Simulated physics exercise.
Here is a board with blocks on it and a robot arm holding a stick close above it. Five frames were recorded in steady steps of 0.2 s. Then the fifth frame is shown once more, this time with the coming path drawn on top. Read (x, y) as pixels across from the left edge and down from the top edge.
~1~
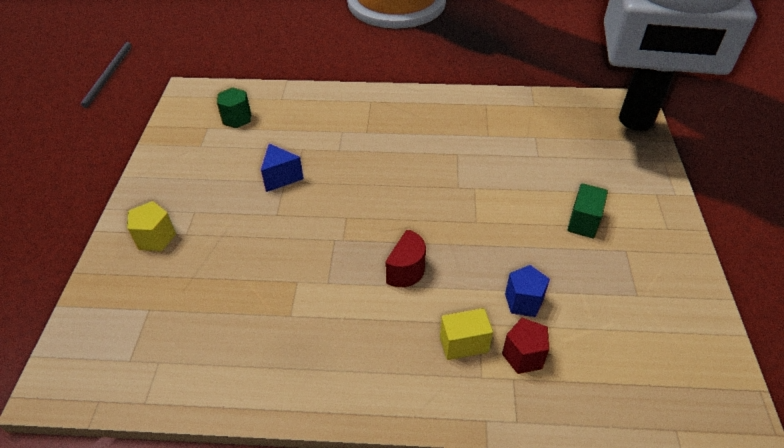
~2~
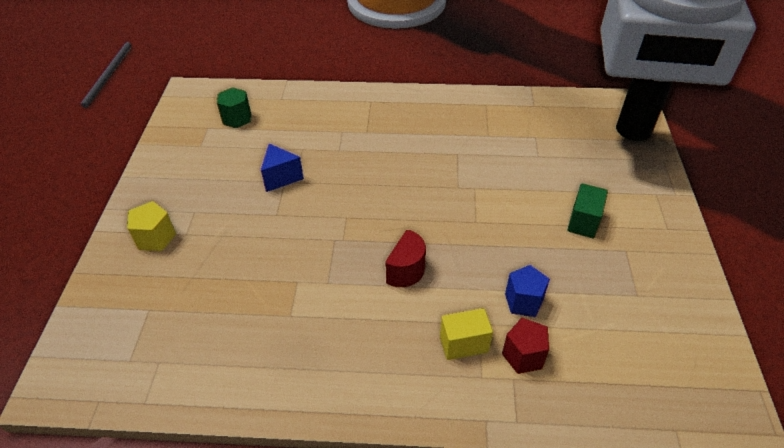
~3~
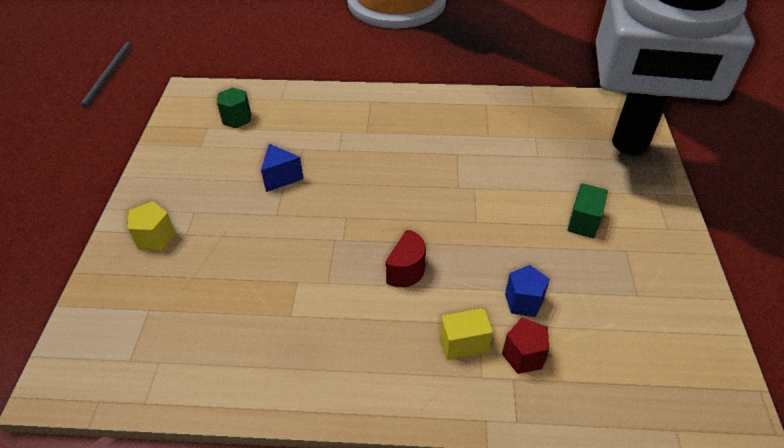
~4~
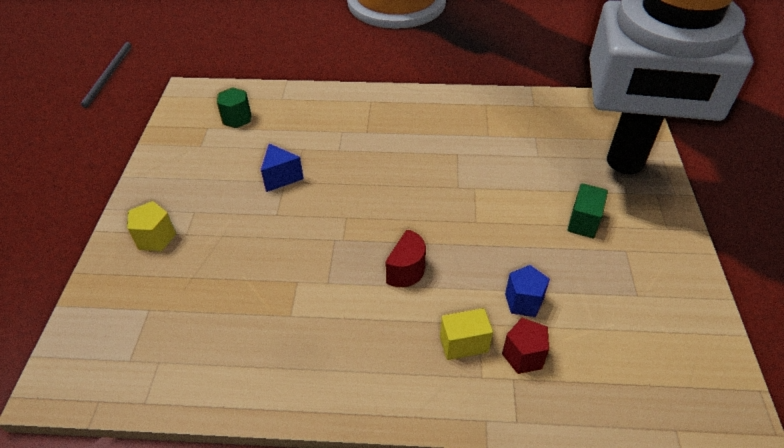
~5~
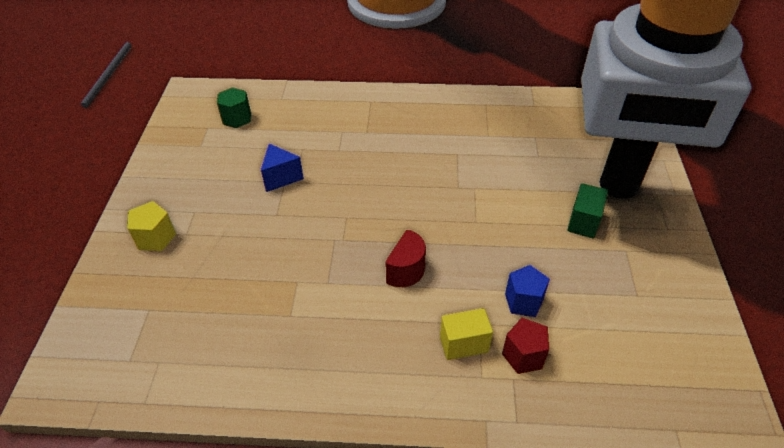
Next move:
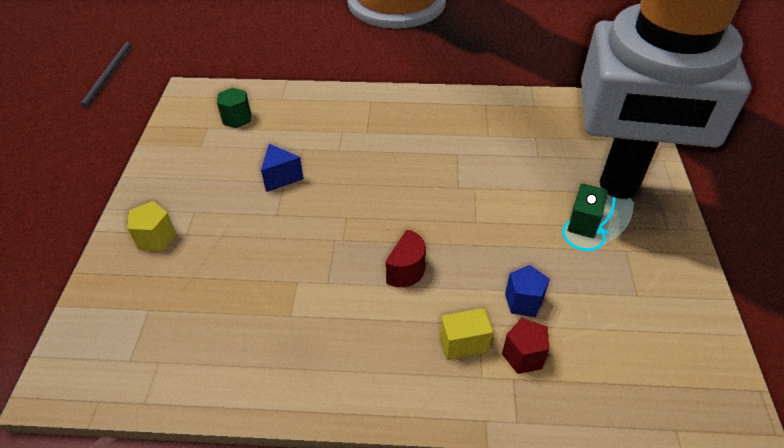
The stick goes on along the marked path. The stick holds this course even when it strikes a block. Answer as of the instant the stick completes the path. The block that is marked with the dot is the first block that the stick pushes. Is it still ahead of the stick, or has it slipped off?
The block that is marked with the dot is leading.
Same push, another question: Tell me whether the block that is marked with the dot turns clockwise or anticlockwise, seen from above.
If we look at it from overhead, the block that is marked with the dot pivots clockwise.
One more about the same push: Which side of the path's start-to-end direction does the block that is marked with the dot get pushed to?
It moves over to the right.
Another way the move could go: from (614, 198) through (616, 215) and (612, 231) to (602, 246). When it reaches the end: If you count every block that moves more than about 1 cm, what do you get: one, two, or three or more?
It should be one, as far as I can tell.
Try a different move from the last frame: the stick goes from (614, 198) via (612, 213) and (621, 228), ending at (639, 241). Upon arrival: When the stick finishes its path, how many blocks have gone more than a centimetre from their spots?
It will shift just one block.
Path on the board, from (614, 198) via (611, 213) and (601, 225), ending at (584, 234); the dot is on the green rectangle.
The first path, step by step. Halfway along, stick (611, 208); green rectangle (577, 210), turned 25° clockwise.
At the end, stick (588, 222); green rectangle (551, 217), turned 55° clockwise.
